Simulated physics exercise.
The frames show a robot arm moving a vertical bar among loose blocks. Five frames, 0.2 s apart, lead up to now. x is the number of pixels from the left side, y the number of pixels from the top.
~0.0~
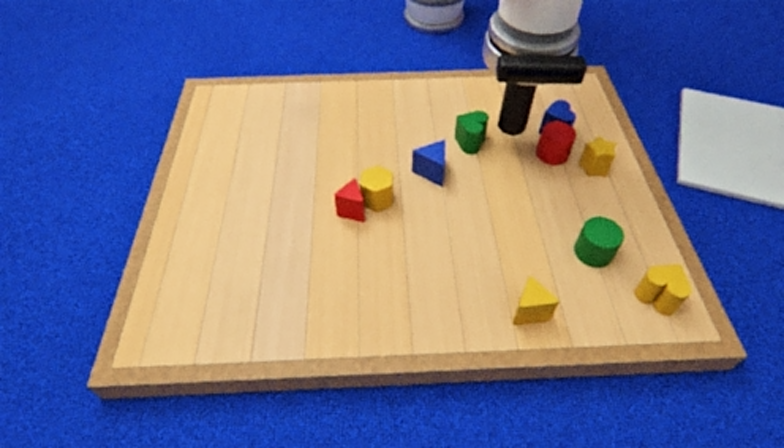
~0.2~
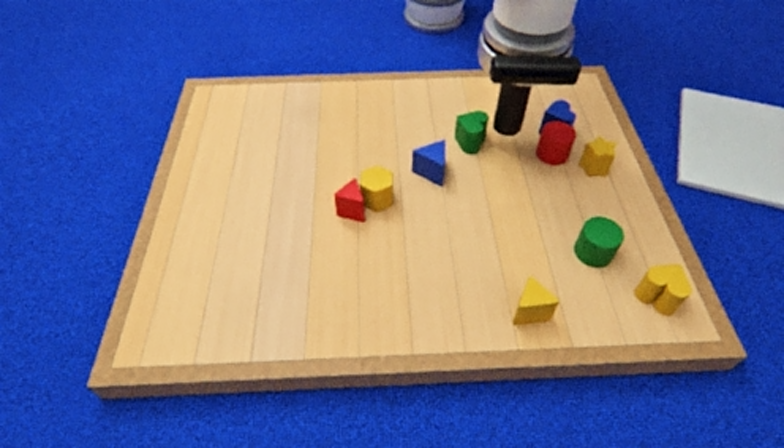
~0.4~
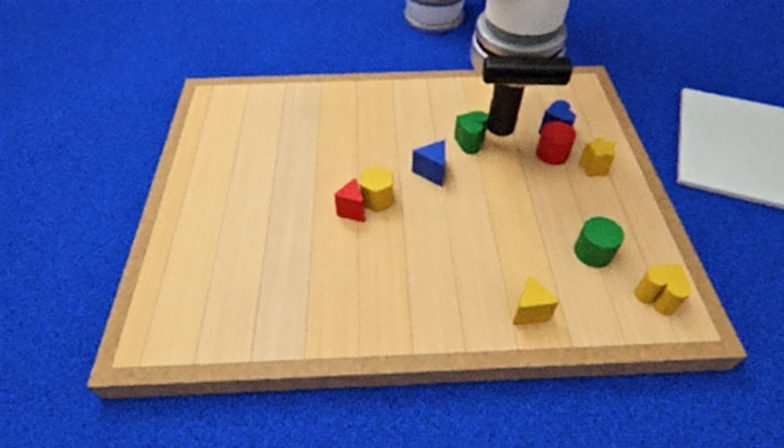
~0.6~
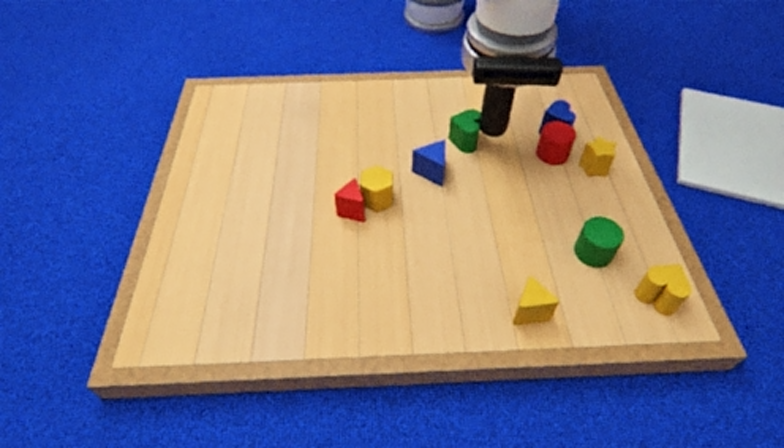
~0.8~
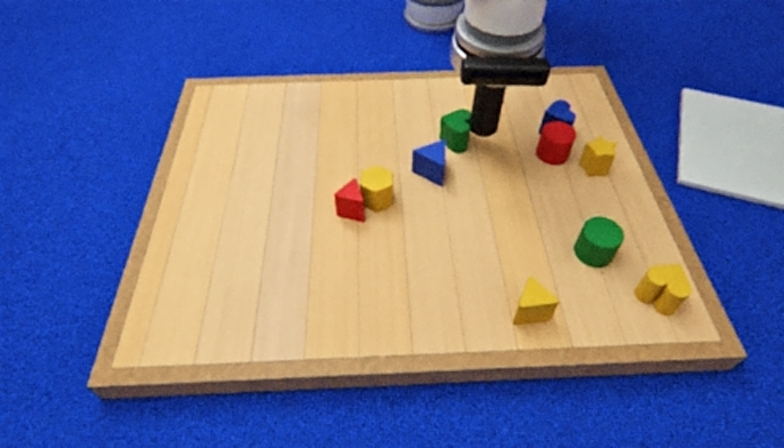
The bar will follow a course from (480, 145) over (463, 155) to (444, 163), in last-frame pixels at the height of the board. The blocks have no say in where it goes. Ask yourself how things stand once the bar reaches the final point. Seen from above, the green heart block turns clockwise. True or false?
Answer: True.
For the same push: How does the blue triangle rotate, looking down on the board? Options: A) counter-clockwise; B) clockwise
Correct choice: A.
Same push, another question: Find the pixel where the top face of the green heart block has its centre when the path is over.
It should be at (441, 122) by then.
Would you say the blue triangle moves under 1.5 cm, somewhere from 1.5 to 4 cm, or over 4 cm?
That one ends up within 1.5 cm of where it is now.
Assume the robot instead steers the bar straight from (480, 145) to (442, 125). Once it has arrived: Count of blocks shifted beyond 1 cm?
It moves one block.
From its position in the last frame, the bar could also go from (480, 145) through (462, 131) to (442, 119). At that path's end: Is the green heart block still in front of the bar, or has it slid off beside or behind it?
Slid off.
The first path, step by step. Halfway along, bar (466, 138); green heart block (446, 121), turned 30° clockwise.
At the end, bar (446, 147); blue triangle (426, 154), turned 30° anticlockwise; green heart block (441, 122), turned 55° clockwise; red disc still.
